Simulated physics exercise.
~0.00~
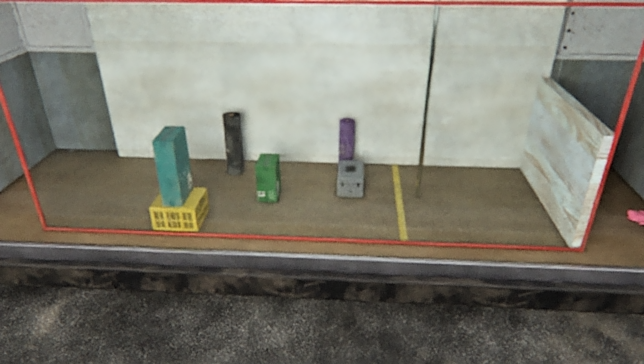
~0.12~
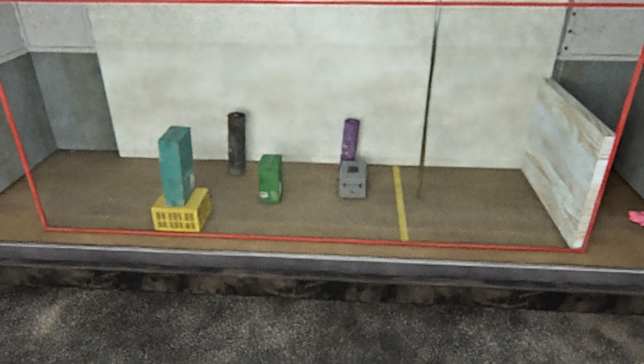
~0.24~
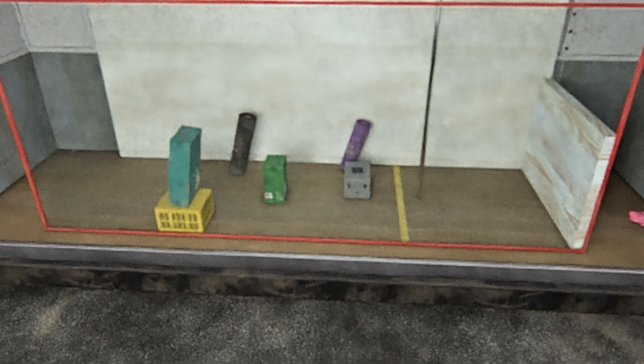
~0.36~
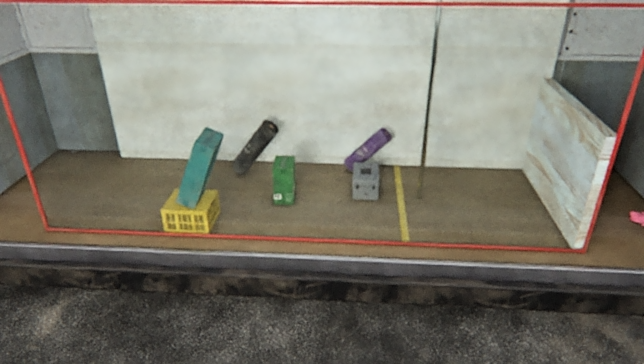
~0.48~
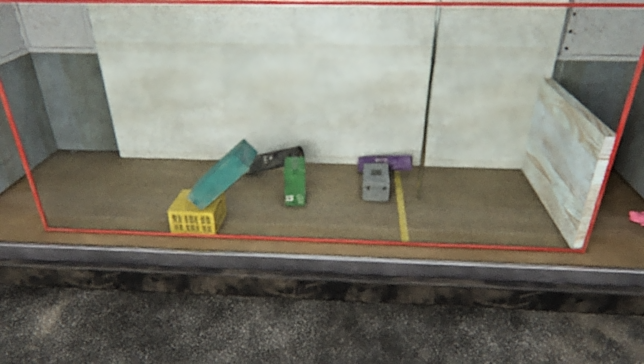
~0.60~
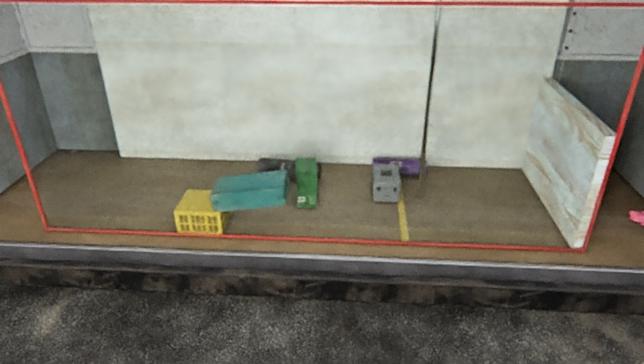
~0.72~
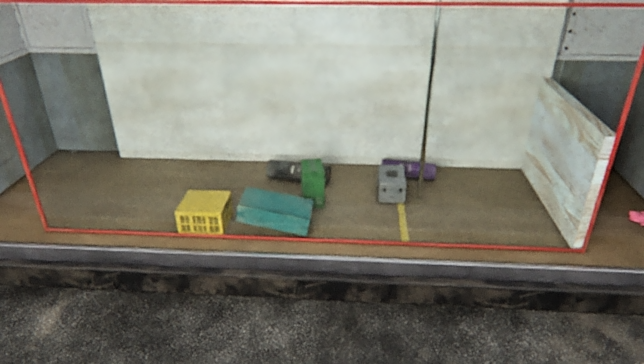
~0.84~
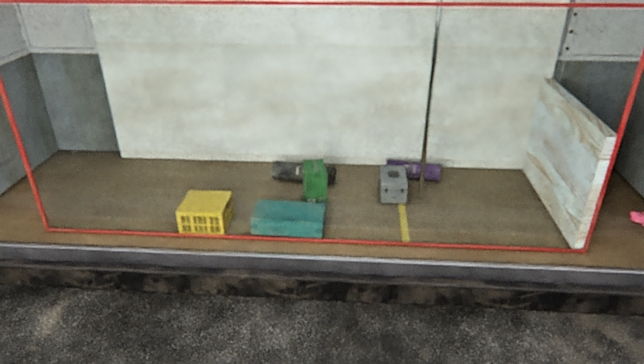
In the video, objects stand on a brown floor as the teal box, black roll and purple roll tip over to the right, while the green pack, grey toolbox and yellow crate slide right; only the purple roll ends past the yellow line.
